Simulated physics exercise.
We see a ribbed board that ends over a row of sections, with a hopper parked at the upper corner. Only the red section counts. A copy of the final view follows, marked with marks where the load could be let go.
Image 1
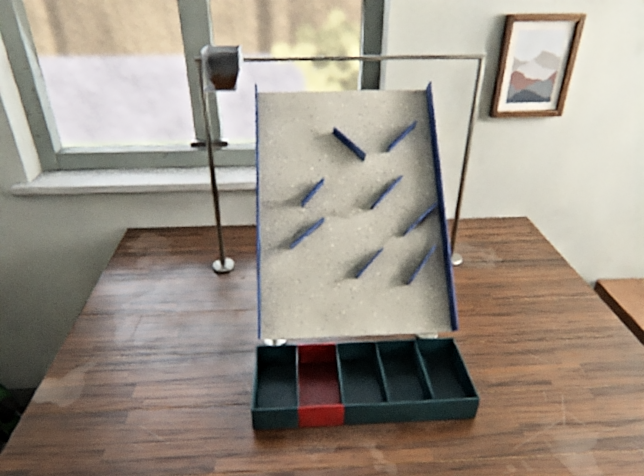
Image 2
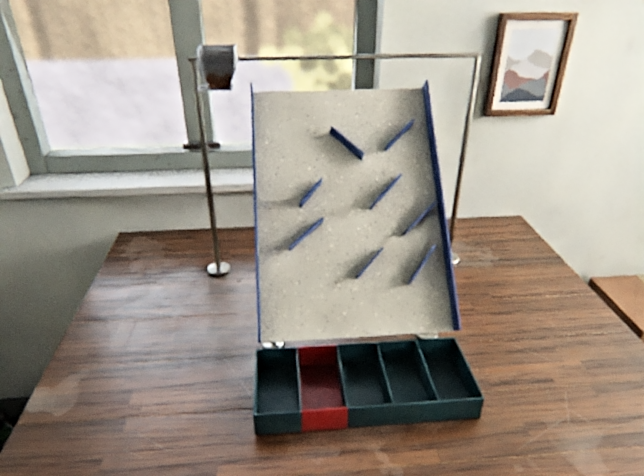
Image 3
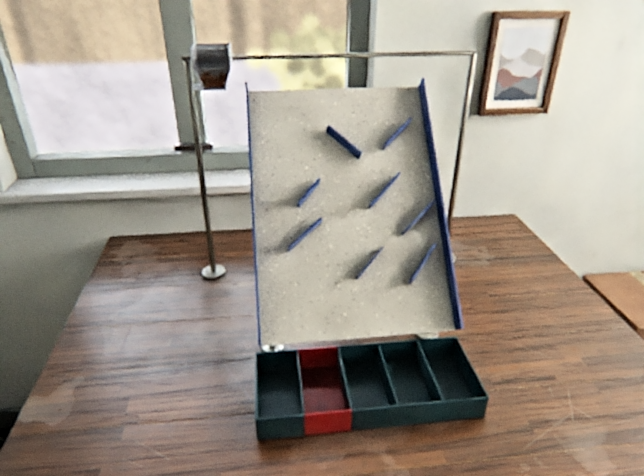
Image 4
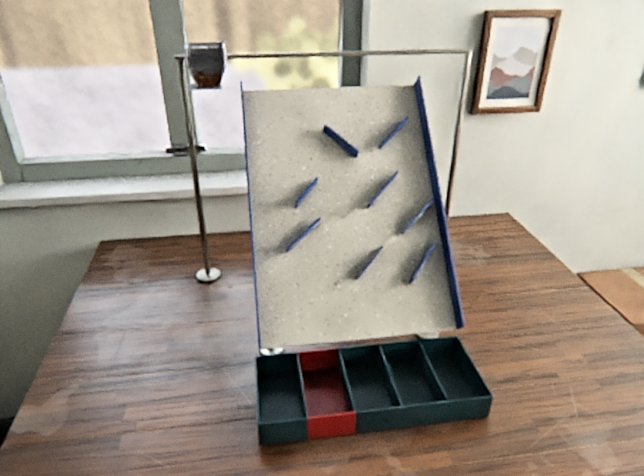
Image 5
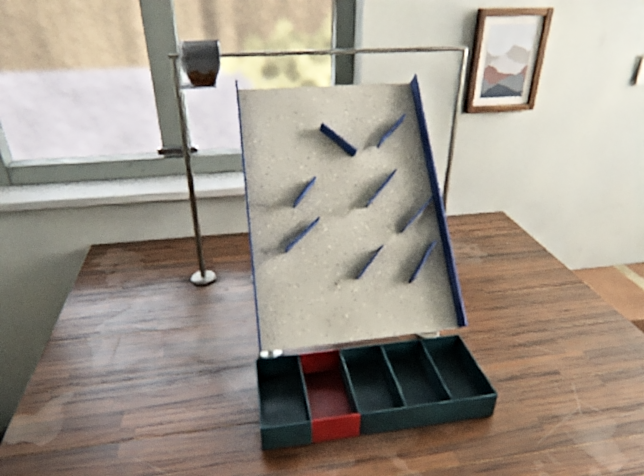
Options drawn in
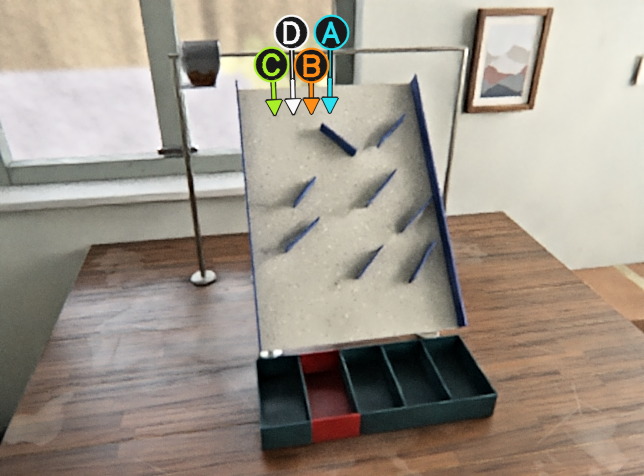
A pale, speckled board with blue side rails and slanted blue ribs leans upright on a brown wooden table, seen from the front and slightly above, before a window and a pale wall with a framed print. At its foot sits a dark green tray of five sections, the second from left red, while a small dark hopper hangs upper left on a metal frame. The camera drifts slightly, shifting the view a little, and nothing else moves.
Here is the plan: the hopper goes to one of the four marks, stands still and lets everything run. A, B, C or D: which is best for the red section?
I would pick mark A.
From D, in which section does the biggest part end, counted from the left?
The first.
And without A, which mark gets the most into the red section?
Mark B.
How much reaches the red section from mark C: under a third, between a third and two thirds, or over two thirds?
Mark C gives under a third.
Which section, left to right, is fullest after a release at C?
The first.
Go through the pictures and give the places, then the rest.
The first picture shows hopper (225, 80), cereal balls, door shut.
The second picture shows ribs (331, 126) to (364, 154), (388, 145) to (414, 119), (300, 203) to (322, 178).
The third picture shows ribs (371, 204) to (400, 172), (288, 248) to (322, 218), (406, 231) to (435, 200).
The fourth picture shows ribs (359, 277) to (383, 246), (413, 281) to (436, 242).
The fifth picture shows red section (336, 427), number 2 of 5 from the left.
On the marked copy, mark A meets the board at (329, 107); mark B meets the board at (311, 108); mark C meets the board at (274, 109); mark D meets the board at (293, 108).
If A is chosen, roughly two thirds in the red section, roughly a quarter in other sections, just a few outside the box.
If B is chosen, roughly a quarter in the red section, roughly two thirds in other sections, about a tenth outside the box.
If C is chosen, just a few in the red section, almost all in other sections, just a few outside the box.
If D is chosen, about a tenth in the red section, almost all in other sections, just a few outside the box.
